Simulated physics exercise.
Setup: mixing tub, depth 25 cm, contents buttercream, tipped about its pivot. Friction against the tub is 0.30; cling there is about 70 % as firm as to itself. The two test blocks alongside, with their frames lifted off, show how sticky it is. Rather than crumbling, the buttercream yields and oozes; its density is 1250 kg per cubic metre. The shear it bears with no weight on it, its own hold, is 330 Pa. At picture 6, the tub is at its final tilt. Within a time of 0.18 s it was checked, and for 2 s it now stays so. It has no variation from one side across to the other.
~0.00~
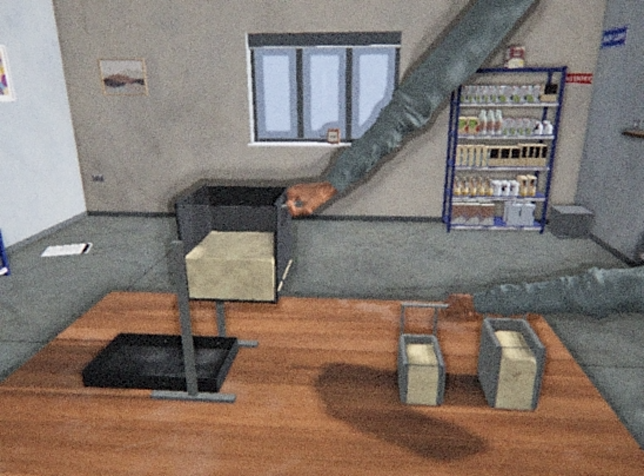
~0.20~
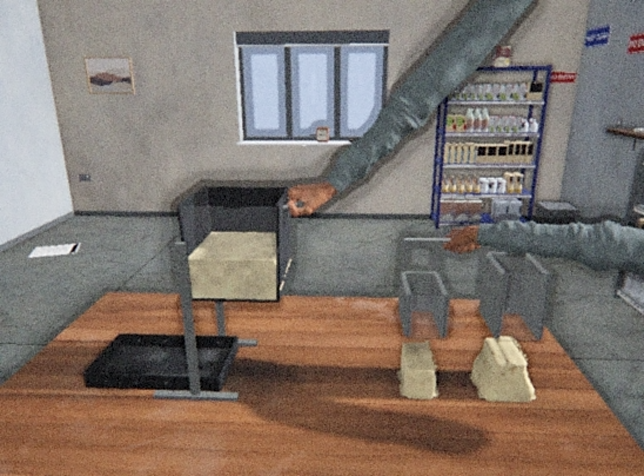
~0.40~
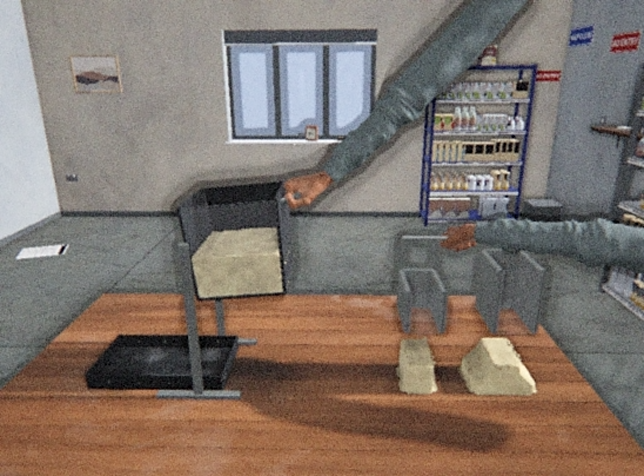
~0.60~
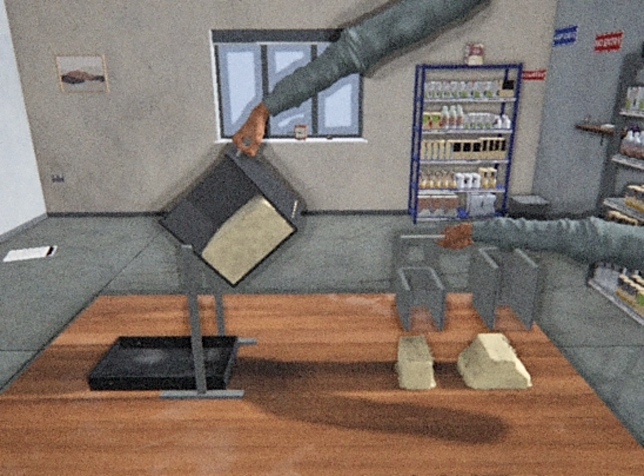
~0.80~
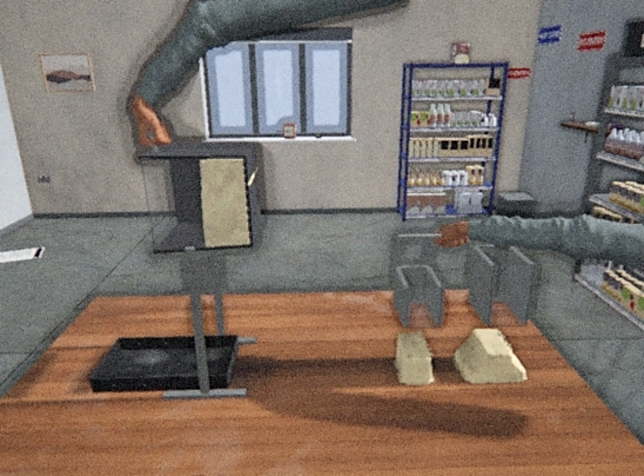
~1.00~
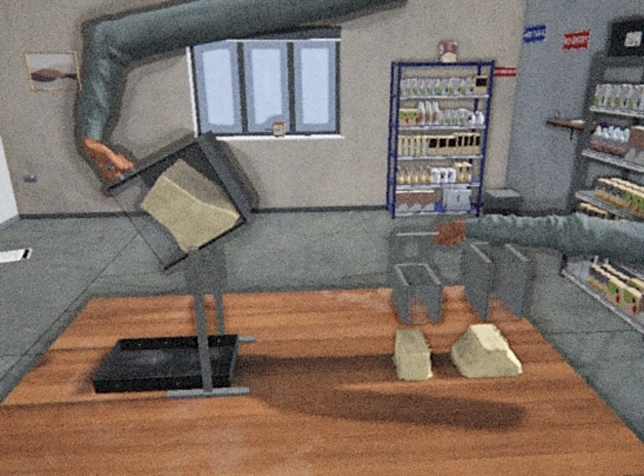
Hands lift casings off two pale blocks, which slump, then tip a tub of buttercream leftward.
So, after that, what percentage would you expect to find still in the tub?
I would expect about 0 % still in the tub.
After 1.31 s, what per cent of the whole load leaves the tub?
Load share from then on: Near 0 %.
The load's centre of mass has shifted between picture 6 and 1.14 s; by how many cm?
About 16 cm.
By 1.14 s, the tub is at 118 degrees and holds 45 %.
By 1.31 s, the tub is at 118 degrees and holds 0 %.
By 1.48 s, the tub is at 118 degrees and holds 0 %.
By 1.65 s, the tub is at 118 degrees and holds 0 %.
By 3.00 s, at the end, the tub is at 118 degrees and holds 0 %.
